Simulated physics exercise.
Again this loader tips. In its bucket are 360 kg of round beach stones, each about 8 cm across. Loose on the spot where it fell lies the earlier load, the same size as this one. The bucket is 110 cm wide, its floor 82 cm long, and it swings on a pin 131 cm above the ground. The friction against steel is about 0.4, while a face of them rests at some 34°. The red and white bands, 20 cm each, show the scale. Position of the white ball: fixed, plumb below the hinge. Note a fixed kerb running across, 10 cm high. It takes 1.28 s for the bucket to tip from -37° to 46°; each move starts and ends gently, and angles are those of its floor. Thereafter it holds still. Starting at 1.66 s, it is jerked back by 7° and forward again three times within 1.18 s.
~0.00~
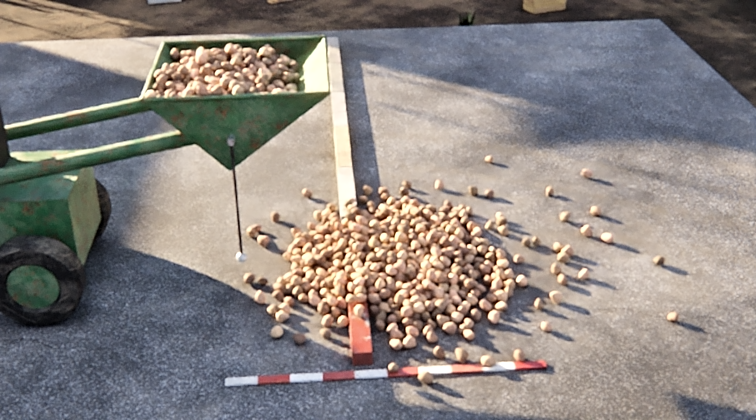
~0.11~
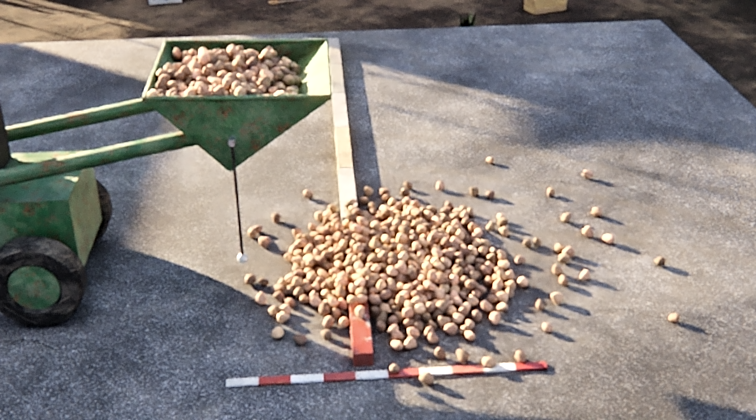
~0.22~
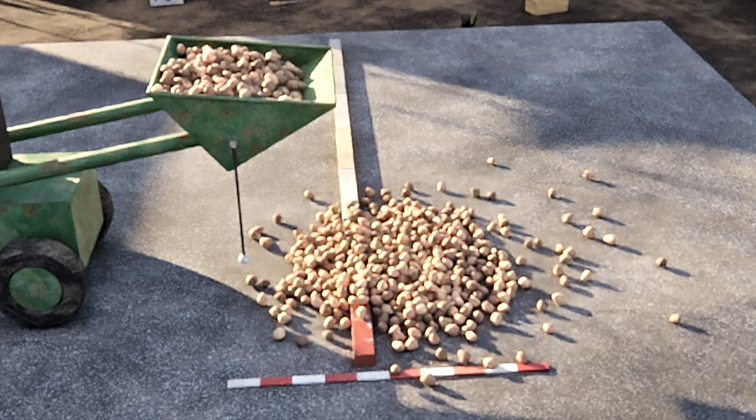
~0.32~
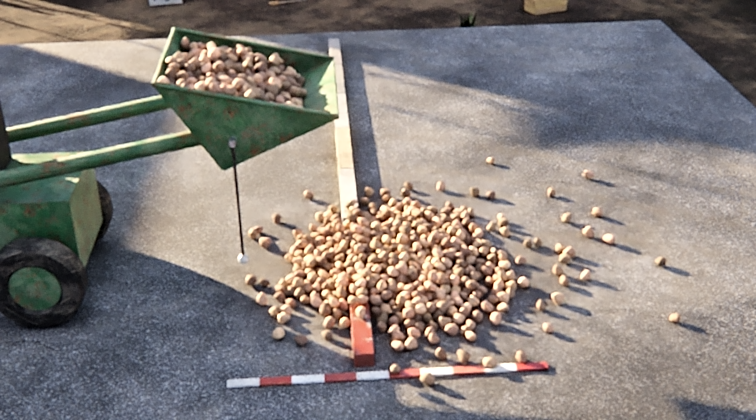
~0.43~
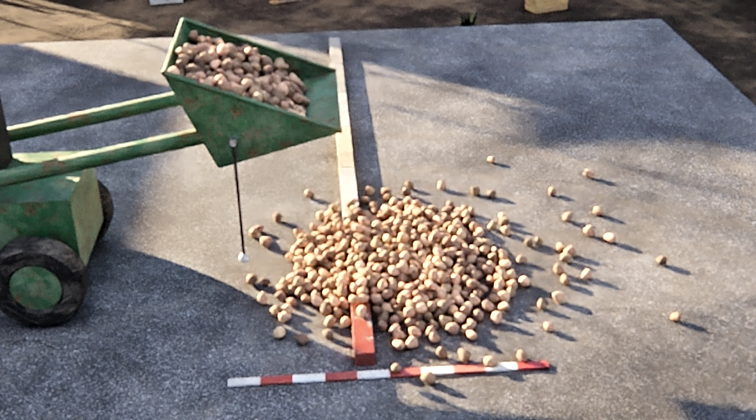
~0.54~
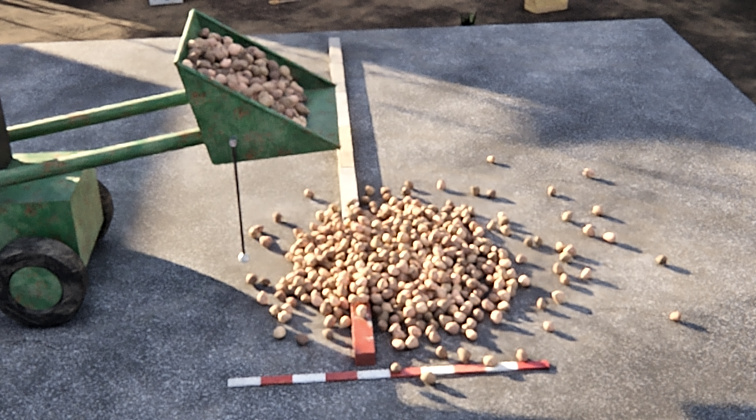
Green loader tilting its bucket of round stones gradually forward beside a scattered heap lying across a kerb on grey ground.
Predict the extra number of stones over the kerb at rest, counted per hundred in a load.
About 54 more per hundred stones.
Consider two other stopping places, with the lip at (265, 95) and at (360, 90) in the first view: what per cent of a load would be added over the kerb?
Roughly 5 per cent, then 80 per cent.
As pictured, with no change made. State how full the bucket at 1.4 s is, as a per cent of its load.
Near 20 per cent of the load is held.
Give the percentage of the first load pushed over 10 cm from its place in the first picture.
Some 15 percent, give or take.
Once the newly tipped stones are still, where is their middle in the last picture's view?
In the last view, somewhere near (368, 251).
After 1.0 s the floor is at 33°; in per cent of one load, 94 in the bucket, 31 on this side of the kerb, 75 over the kerb; the foremost stones are at (603, 226).
After 1.4 s the floor is at 46°; in per cent of one load, 21 in the bucket, 84 on this side of the kerb, 95 over the kerb; the foremost stones are at (603, 226).
After 3.3 s the floor is at 46°; in per cent of one load, 0 in the bucket, 70 on this side of the kerb, 129 over the kerb; the foremost stones are at (603, 226).
After 5.8 s the floor is at 46°; in per cent of one load, 0 in the bucket, 70 on this side of the kerb, 129 over the kerb; the foremost stones are at (603, 226). Net gain over the kerb, 54.
